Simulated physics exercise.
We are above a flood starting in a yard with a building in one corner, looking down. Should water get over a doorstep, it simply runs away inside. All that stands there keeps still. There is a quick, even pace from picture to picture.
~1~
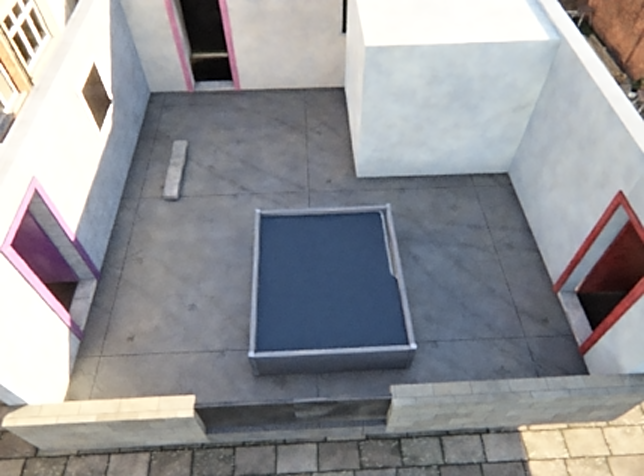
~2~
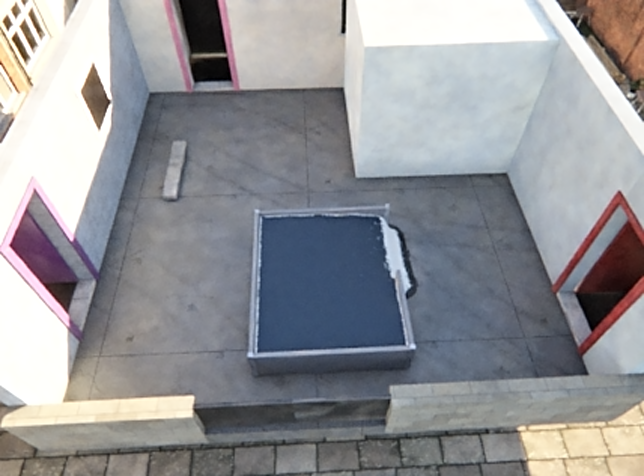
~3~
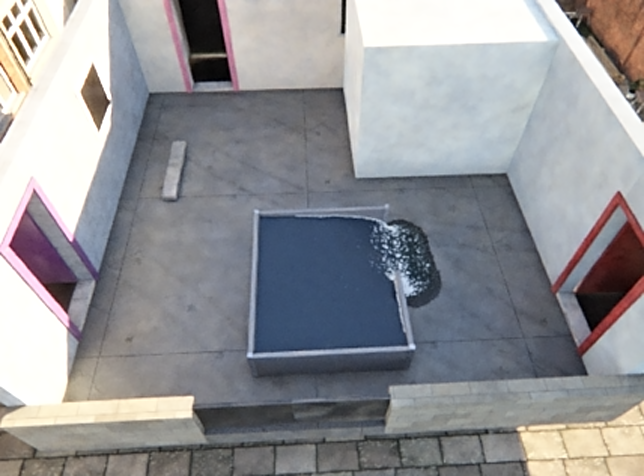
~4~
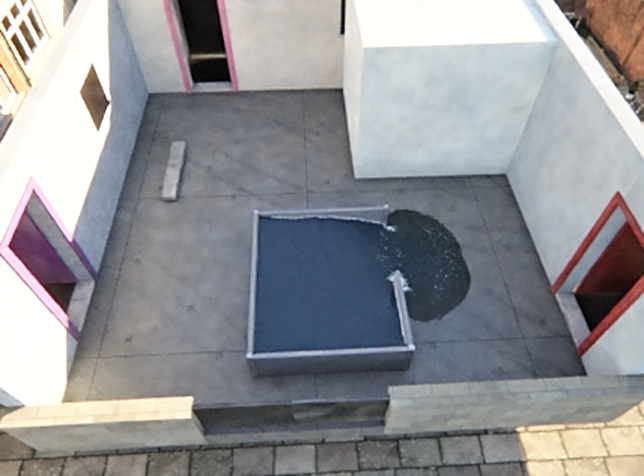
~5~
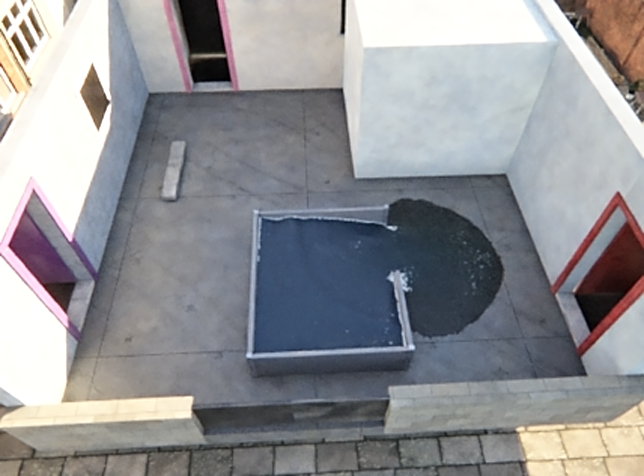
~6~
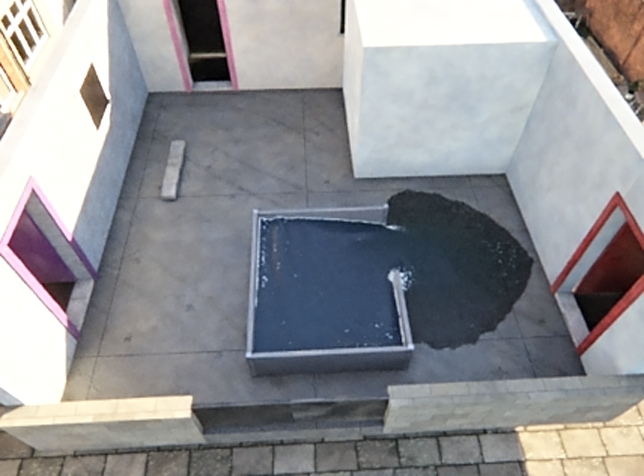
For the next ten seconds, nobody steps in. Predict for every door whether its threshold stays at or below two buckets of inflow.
Result: The purple door receives no more than two buckets. The pink door receives no more than two buckets. The red door receives more than two buckets.
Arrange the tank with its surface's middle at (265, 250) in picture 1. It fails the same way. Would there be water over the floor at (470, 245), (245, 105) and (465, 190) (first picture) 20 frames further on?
The three spots read swamped, left dry, swamped.
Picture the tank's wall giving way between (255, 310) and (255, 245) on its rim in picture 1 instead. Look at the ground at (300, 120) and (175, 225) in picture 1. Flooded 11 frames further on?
Well, the first place would be still bare and the second one submerged.
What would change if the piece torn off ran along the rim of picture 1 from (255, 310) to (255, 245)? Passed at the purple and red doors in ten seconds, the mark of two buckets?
As for the purple door, it overshoots; as for the red door, it sits short of it.
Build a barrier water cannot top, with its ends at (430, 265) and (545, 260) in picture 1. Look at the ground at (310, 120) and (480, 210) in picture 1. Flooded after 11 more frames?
Untouched, then submerged.
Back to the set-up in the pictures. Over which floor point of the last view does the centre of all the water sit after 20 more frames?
The water's centre sits above (417, 269).
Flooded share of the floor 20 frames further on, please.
My guess is around 30 in a hundred.
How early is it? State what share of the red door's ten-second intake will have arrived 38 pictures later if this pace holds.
Roughly 75 per cent.
A moment on, water covers 20 % of the floor; the purple door not reached, the pink door not reached, the red door under two buckets in.
Next, water covers 20 % of the floor; the purple door not reached, the pink door not reached, the red door over two buckets in.
Then, water covers 30 % of the floor; the purple door not reached, the pink door not reached, the red door over two buckets in.
Later, water covers 55 % of the floor; the purple door not reached, the pink door not reached, the red door far over two buckets in.
In the end, water covers 80 % of the floor; the purple door wet at the sill, nothing in, the pink door wet at the sill, nothing in, the red door far over two buckets in.
